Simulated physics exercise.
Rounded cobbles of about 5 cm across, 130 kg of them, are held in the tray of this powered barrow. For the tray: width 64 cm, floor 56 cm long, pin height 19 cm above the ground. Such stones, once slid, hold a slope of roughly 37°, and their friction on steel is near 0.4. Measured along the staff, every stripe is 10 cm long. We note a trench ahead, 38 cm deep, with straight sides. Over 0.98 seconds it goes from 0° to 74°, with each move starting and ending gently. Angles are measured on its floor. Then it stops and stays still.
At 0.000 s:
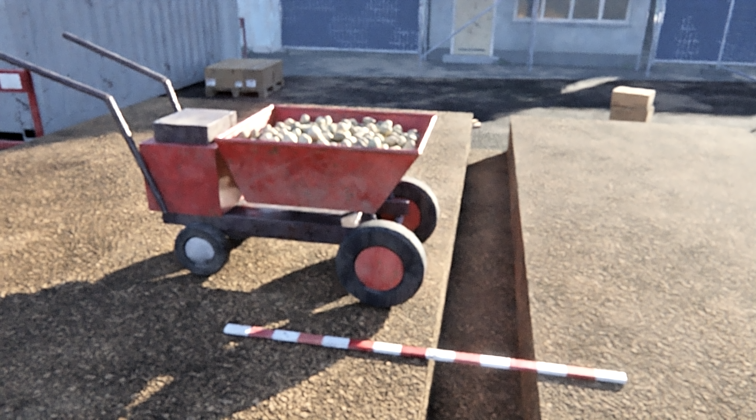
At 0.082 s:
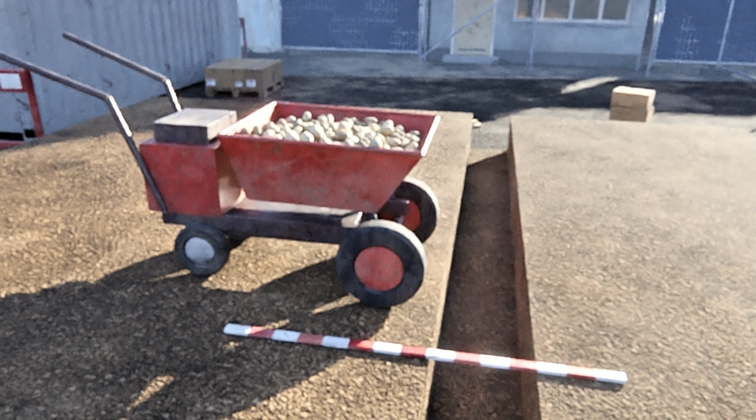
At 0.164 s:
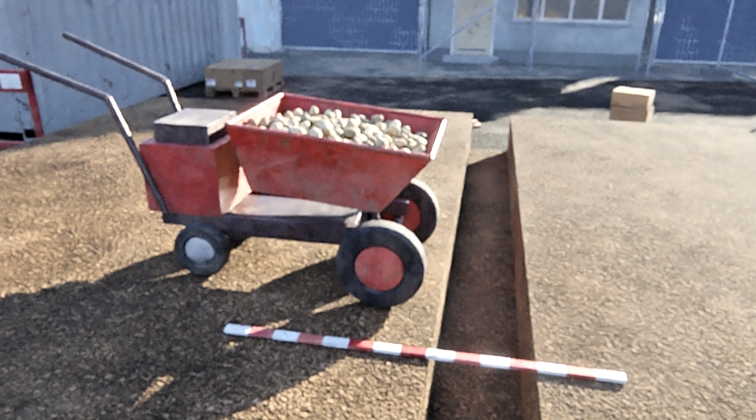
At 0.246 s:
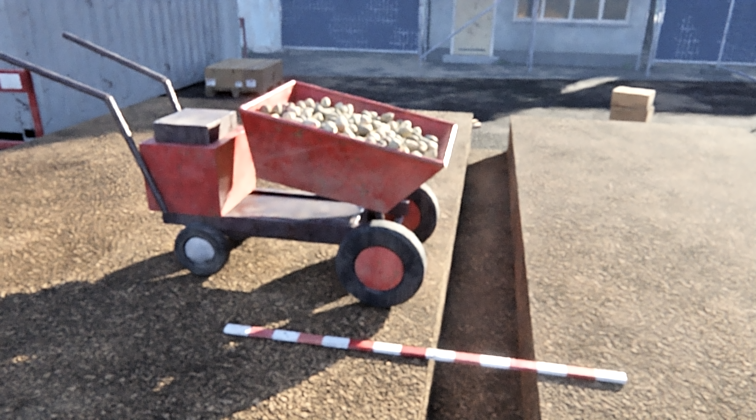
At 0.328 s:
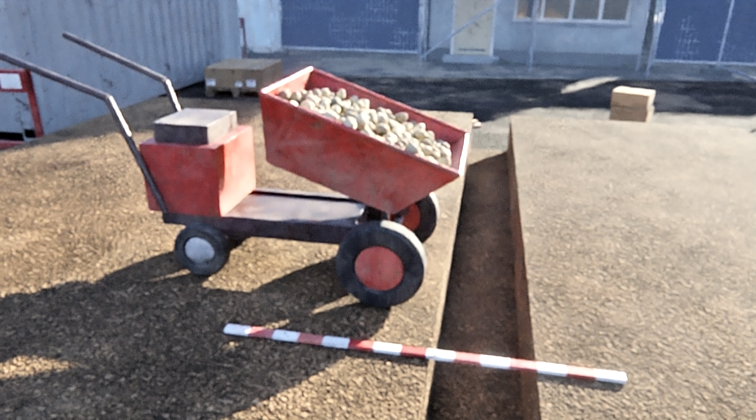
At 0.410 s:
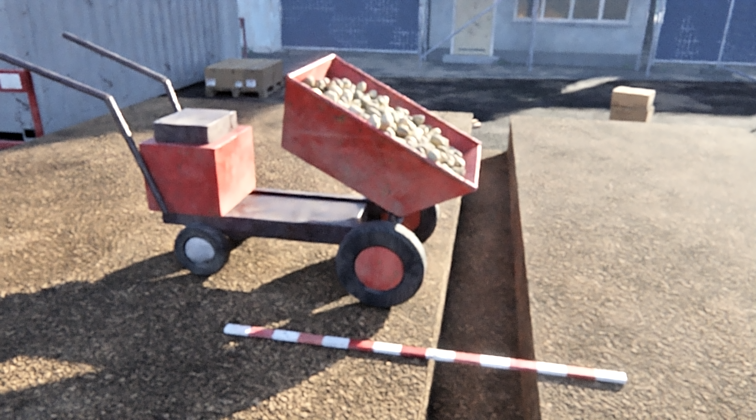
At the start, a red barrow filled with pale rounded stones stands beside a trench, its tray level above a dark frame, with a red-and-white striped staff on the ground. The tray then tilts steadily forward to the right, its rear rising well clear of the frame while the wheels stay still.
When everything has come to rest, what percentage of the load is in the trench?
About 39 per cent.
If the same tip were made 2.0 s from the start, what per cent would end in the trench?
Near 50 per cent.
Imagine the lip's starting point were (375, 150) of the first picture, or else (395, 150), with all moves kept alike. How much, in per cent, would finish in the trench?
Around 80 and then 60 percent.
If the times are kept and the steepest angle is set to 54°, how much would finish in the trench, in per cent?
Roughly 15%.
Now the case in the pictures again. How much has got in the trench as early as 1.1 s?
Around 5 per cent of it, at that instant.
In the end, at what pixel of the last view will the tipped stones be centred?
Resting centre: About (557, 285).
After 0.7 s the floor is at 63°; 100 % in the tray; the foremost stones are at (512, 218).
After 1.1 s the floor is at 74°; 59 % in the tray, 5 % in the trench, 36 % past the trench; the foremost stones are at (622, 288).
After 1.4 s the floor is at 74°; 24 % in the tray, 14 % in the trench, 62 % past the trench; the foremost stones are past the picture's edge.
After 3.4 s the floor is at 74°; 0 % in the tray, 39 % in the trench, 61 % past the trench; the foremost stones are past the picture's edge.
